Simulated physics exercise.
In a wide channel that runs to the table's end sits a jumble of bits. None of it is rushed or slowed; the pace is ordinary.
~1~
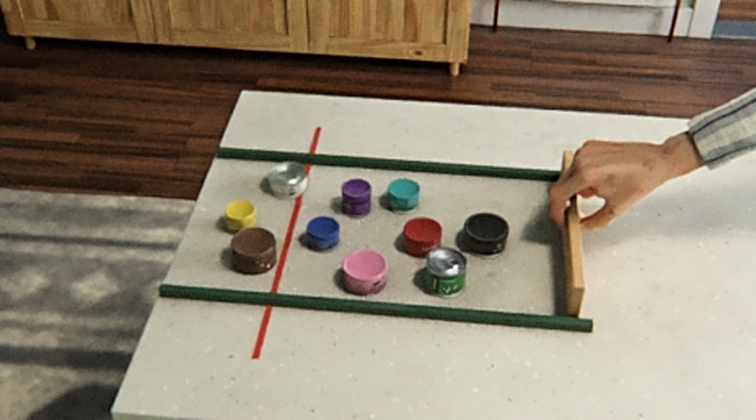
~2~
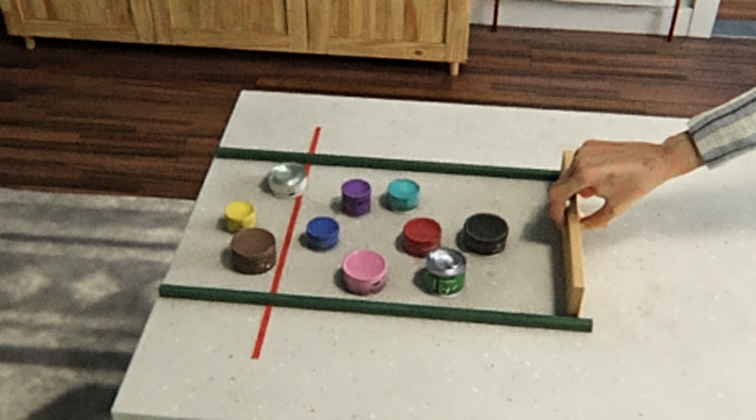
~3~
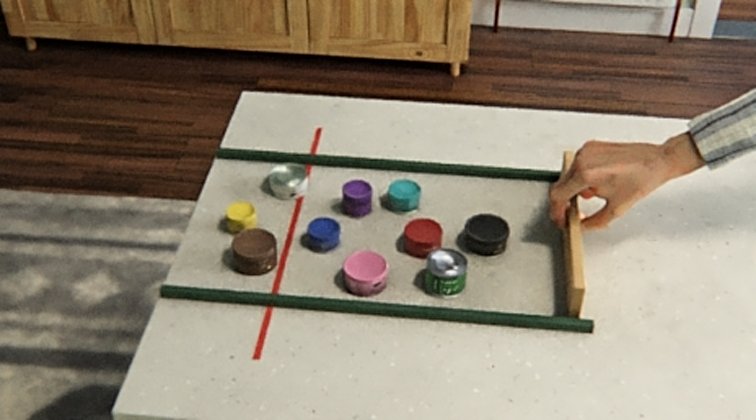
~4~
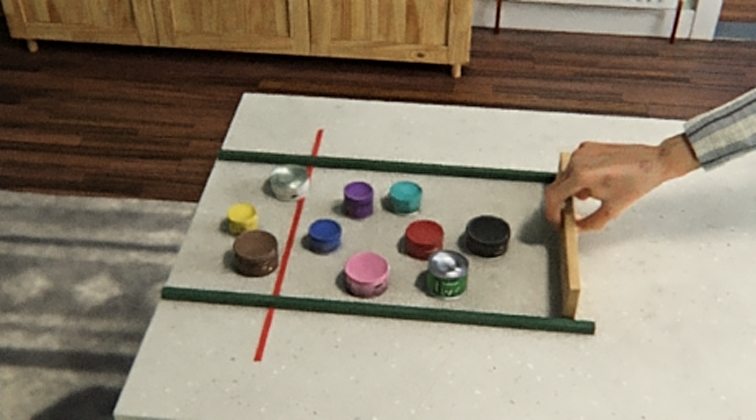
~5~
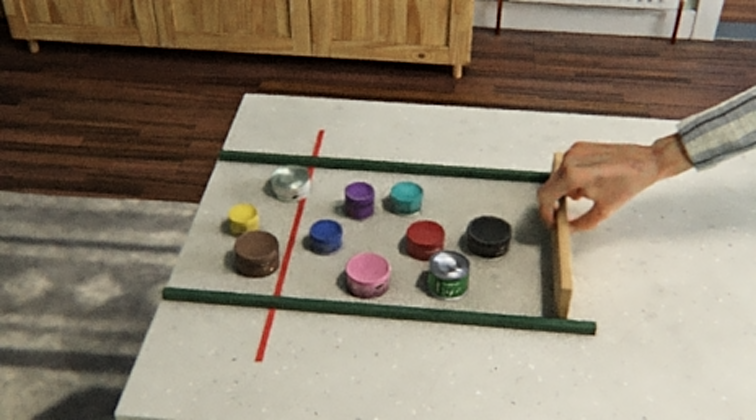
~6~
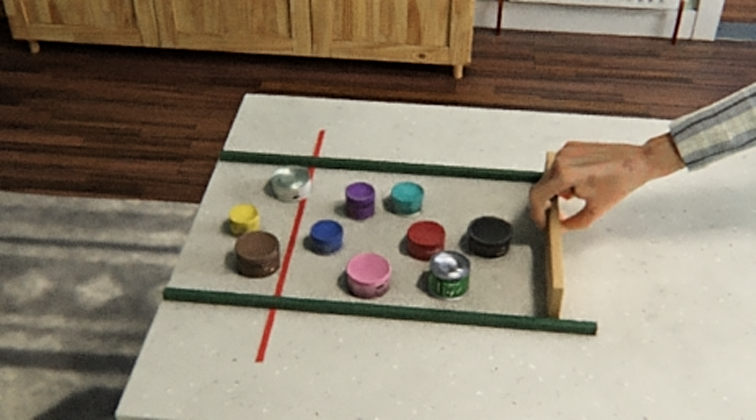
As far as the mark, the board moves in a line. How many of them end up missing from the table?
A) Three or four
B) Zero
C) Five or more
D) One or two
Answer: B.
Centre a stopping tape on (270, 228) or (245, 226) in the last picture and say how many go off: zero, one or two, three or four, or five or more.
The first spot gives one or two, the second gives three to four.
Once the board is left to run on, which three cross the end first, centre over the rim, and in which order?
Yellow tub, brown tub, blue tin.
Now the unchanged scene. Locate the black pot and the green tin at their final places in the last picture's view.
Around (275, 218) and around (263, 263).
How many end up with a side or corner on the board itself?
Looks like 3 of them, all told.
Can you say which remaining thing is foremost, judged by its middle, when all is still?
Result: Yellow tub.
Soon after, none off yet; yellow tub at rest near (245, 222); brown tub at rest near (258, 255); white tin at rest near (291, 184).
At rest, the number that fall off is zero.
